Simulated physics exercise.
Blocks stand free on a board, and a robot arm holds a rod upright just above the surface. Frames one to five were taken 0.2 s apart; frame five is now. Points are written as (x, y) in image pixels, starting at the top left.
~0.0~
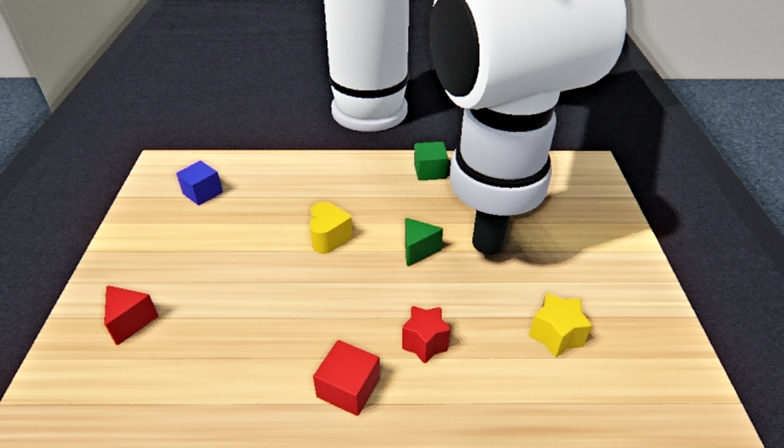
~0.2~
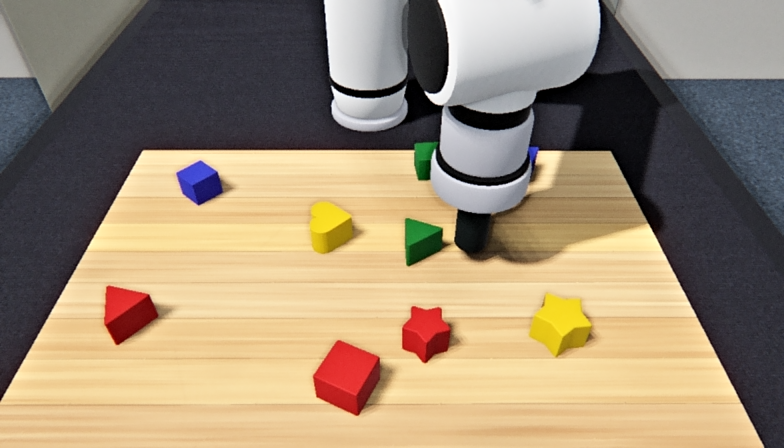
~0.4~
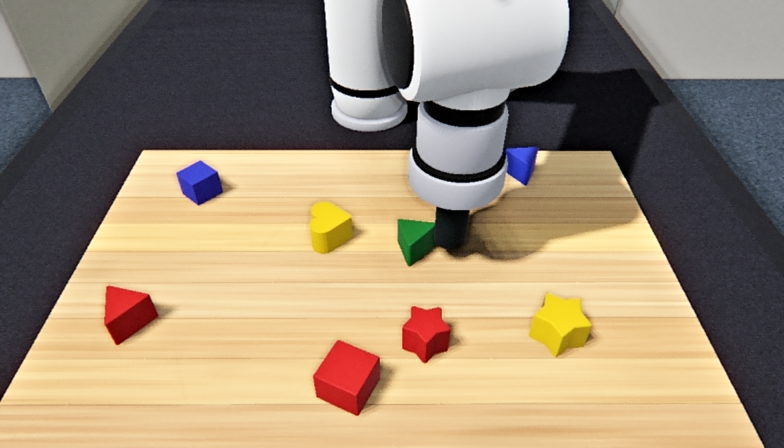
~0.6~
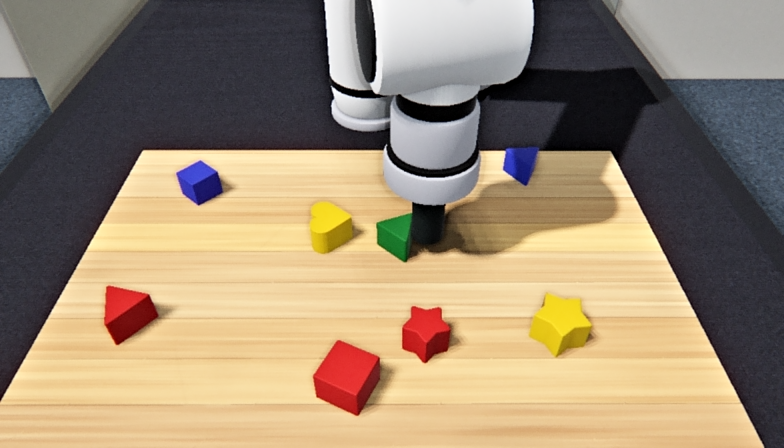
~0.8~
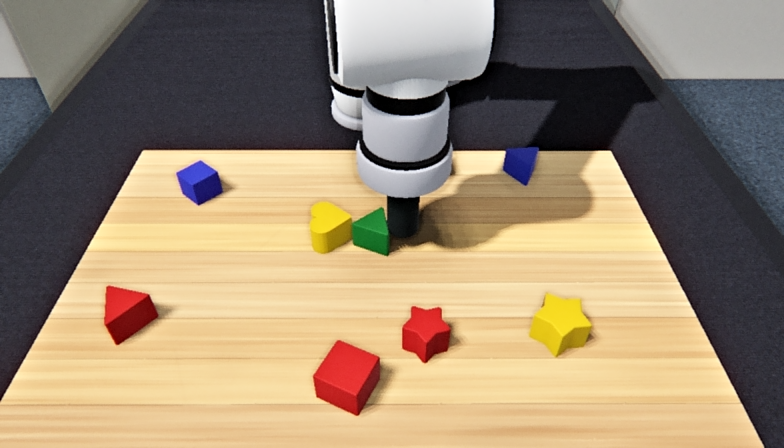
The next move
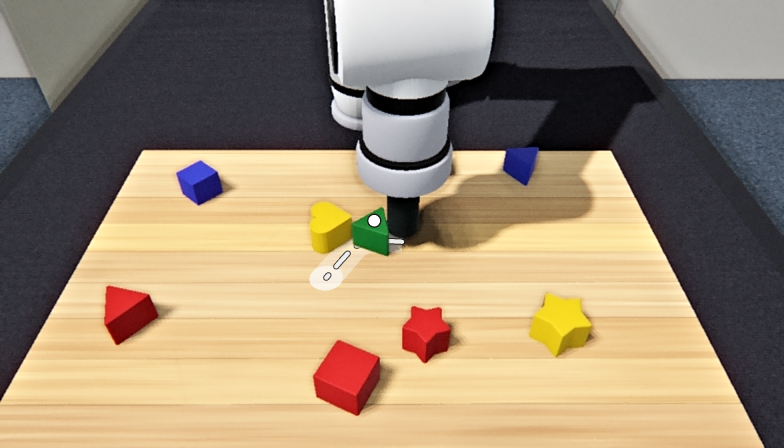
To begin with, a robot arm holds a black rod over a wooden board of scattered coloured blocks, to the right of a green three-sided block. The rod moves left and meets the green block, then pushes it leftward across the board until it sits right beside the yellow heart block.
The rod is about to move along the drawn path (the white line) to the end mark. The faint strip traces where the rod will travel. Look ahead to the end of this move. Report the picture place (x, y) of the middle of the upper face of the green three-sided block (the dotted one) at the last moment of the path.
At (309, 237).
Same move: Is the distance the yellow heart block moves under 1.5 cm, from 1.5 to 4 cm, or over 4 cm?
Its final spot will lie 1.5 to 4 cm from the current one.
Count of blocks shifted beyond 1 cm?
I'm going with two.
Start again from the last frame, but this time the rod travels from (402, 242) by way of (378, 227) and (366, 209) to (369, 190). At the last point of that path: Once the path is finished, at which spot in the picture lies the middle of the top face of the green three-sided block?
Close to (355, 217).
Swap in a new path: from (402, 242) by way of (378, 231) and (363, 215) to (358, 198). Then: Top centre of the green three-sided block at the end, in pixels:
Top centre: (350, 217).
The line goes from (402, 242) by way of (370, 241) and (345, 256) to (326, 278); the dot is on the green three-sided block.
The first path, step by step. One third of the way, rod at (369, 227); yellow heart block at (313, 214); green three-sided block at (341, 223).
Two thirds of the way, rod at (344, 242); yellow heart block at (301, 213), turned 15° clockwise; green three-sided block at (314, 232), turned 25° clockwise.
At the end, rod at (325, 264); yellow heart block at (301, 213), turned 20° clockwise; green three-sided block at (309, 237), turned 45° clockwise.
